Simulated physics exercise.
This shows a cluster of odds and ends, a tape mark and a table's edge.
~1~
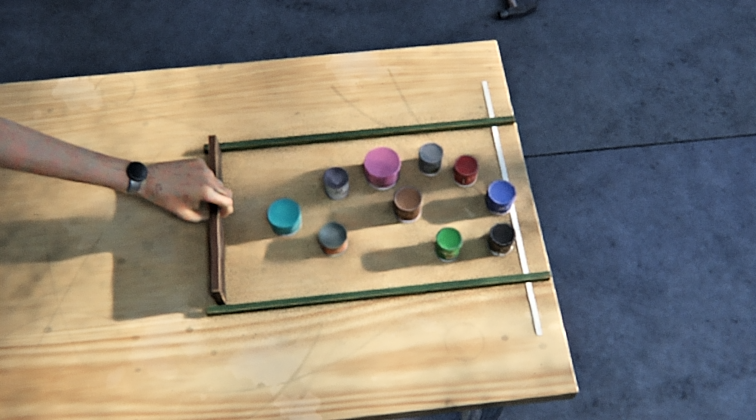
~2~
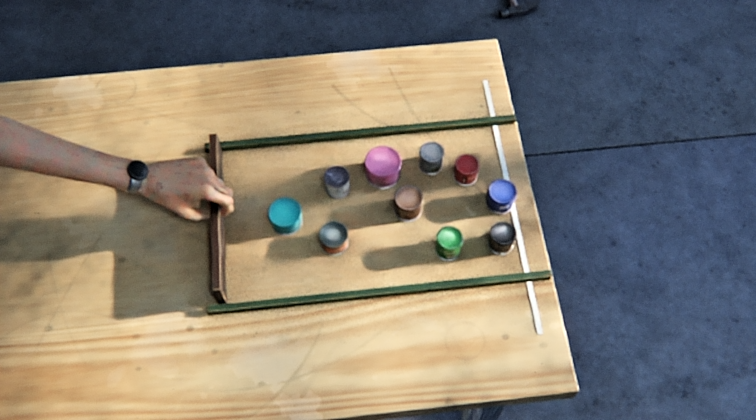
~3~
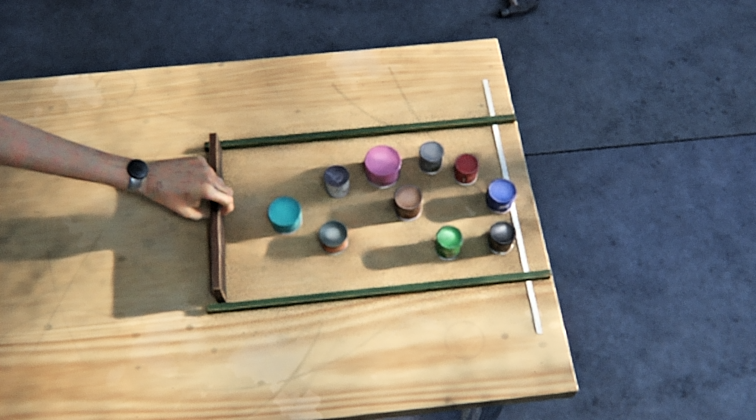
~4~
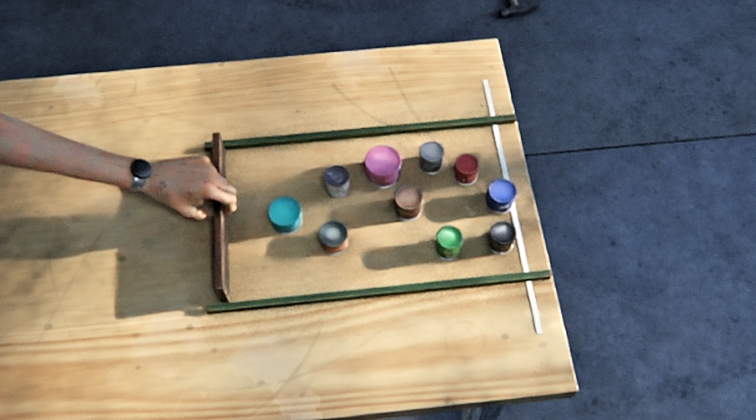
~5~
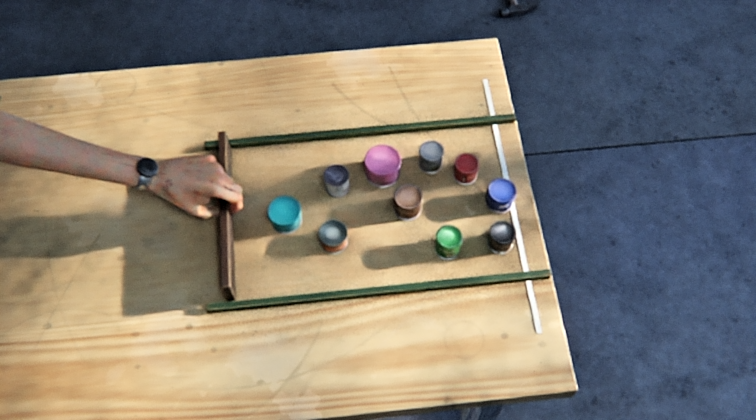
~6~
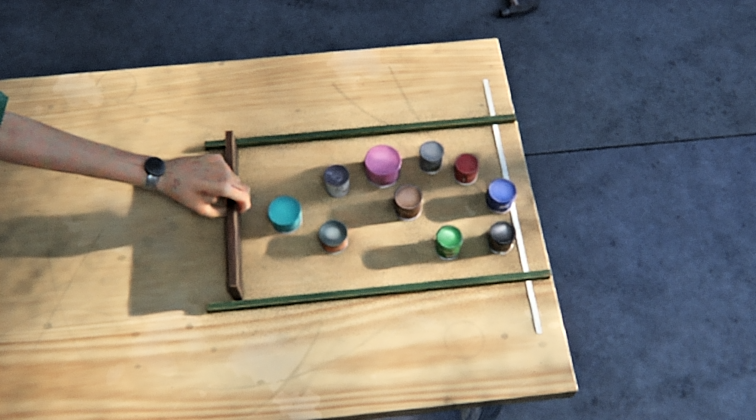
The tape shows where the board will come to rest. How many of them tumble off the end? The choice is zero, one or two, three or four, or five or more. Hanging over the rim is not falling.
Outcome: The number that fall off is five or more.
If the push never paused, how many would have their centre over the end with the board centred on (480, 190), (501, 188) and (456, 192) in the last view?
The counts: 1, 5 and 0.
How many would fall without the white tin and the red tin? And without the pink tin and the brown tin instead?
It would be 4 and 3.
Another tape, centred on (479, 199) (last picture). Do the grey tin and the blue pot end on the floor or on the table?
The grey tin holds on, the blue pot comes down.
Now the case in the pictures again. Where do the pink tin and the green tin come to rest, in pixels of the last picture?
About (519, 141), and the other about (536, 242).
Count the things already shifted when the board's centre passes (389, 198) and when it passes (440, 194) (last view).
At the one place 6, at the other 9.
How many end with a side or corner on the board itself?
It touches 5.
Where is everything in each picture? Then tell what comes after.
In the first picture, blue pot (501, 198); black pot (501, 239); red tin (466, 171); board (217, 218); tape (510, 198).
In the second picture, black pot (502, 238); green tin (449, 244).
In the third picture, red tin (466, 170); board (217, 215).
In the fourth picture, blue pot (501, 196); white tin (337, 182).
In the fifth picture, black pot (501, 237); turquoise pot (285, 215).
In the sixth picture, blue pot (501, 196); black pot (502, 238); red tin (466, 169); board (234, 213); tape (510, 196).
Soon after, none off yet; blue pot at rest near (501, 196); black pot at rest near (502, 238); red tin at rest near (466, 169).
After that, none off yet; blue pot displaced about its own width near (537, 194); black pot moving near (507, 236); red tin displaced about its own width near (493, 165).
In the end, the number that fall off is five or more; gone, brown tin, grey tin, red tin, black pot and blue pot.
